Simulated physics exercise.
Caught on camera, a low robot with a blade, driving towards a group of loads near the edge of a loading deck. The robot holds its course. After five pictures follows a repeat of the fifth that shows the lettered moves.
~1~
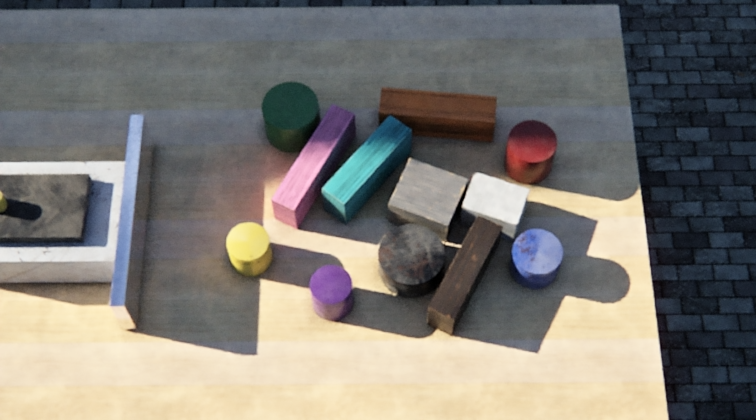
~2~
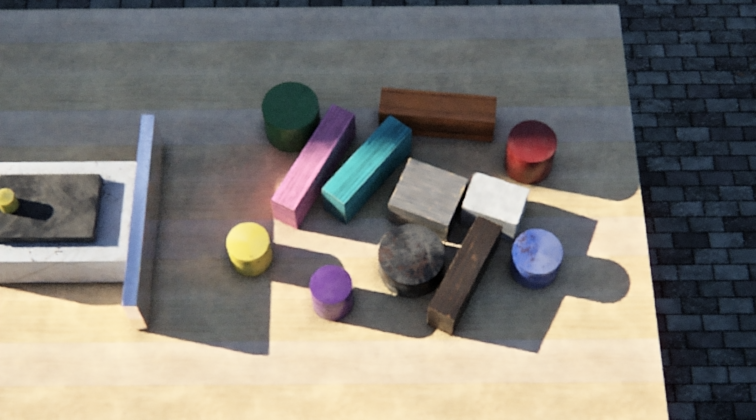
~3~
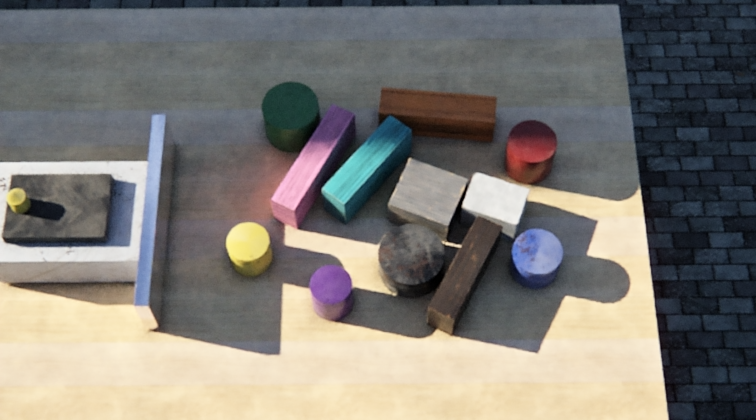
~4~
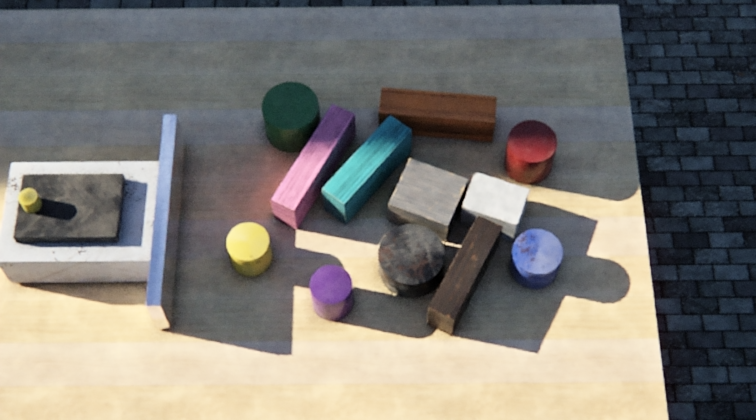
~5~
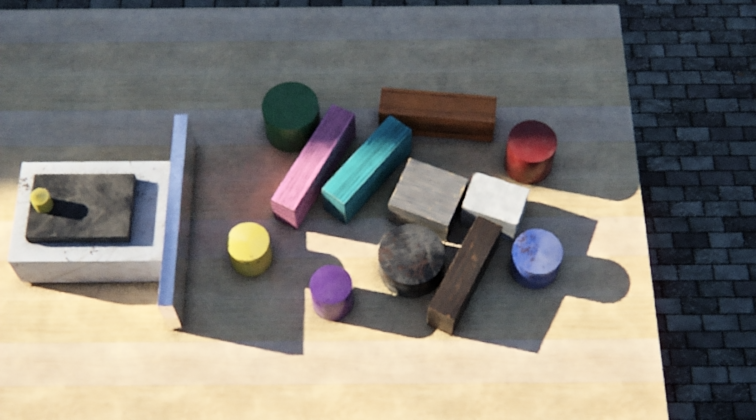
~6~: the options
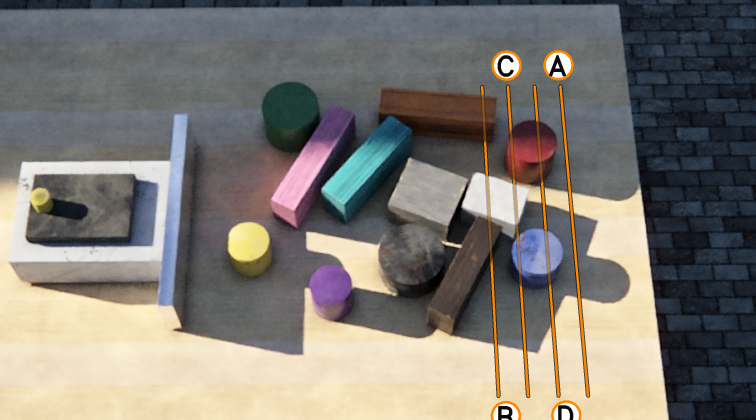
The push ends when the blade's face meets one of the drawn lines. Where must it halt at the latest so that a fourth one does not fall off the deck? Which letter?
Line D.
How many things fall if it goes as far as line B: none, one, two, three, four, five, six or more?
The count is none.
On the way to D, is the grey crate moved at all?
Yes.
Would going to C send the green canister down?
No.
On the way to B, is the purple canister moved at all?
By then, yes.
On the marked copy, A at (573, 231); B at (490, 231); C at (517, 231); D at (546, 231).
Following D. Soon after the start, robot (223, 206); green canister (305, 109); pink stick (338, 164).
Later, robot (357, 205); blue canister (610, 281); white crate (593, 206).
In the end, robot (462, 204); white crate over the edge; blue canister over the edge; two fallen.
As for the rest, A drops five; B is within the limit but short; C is within the limit but short.
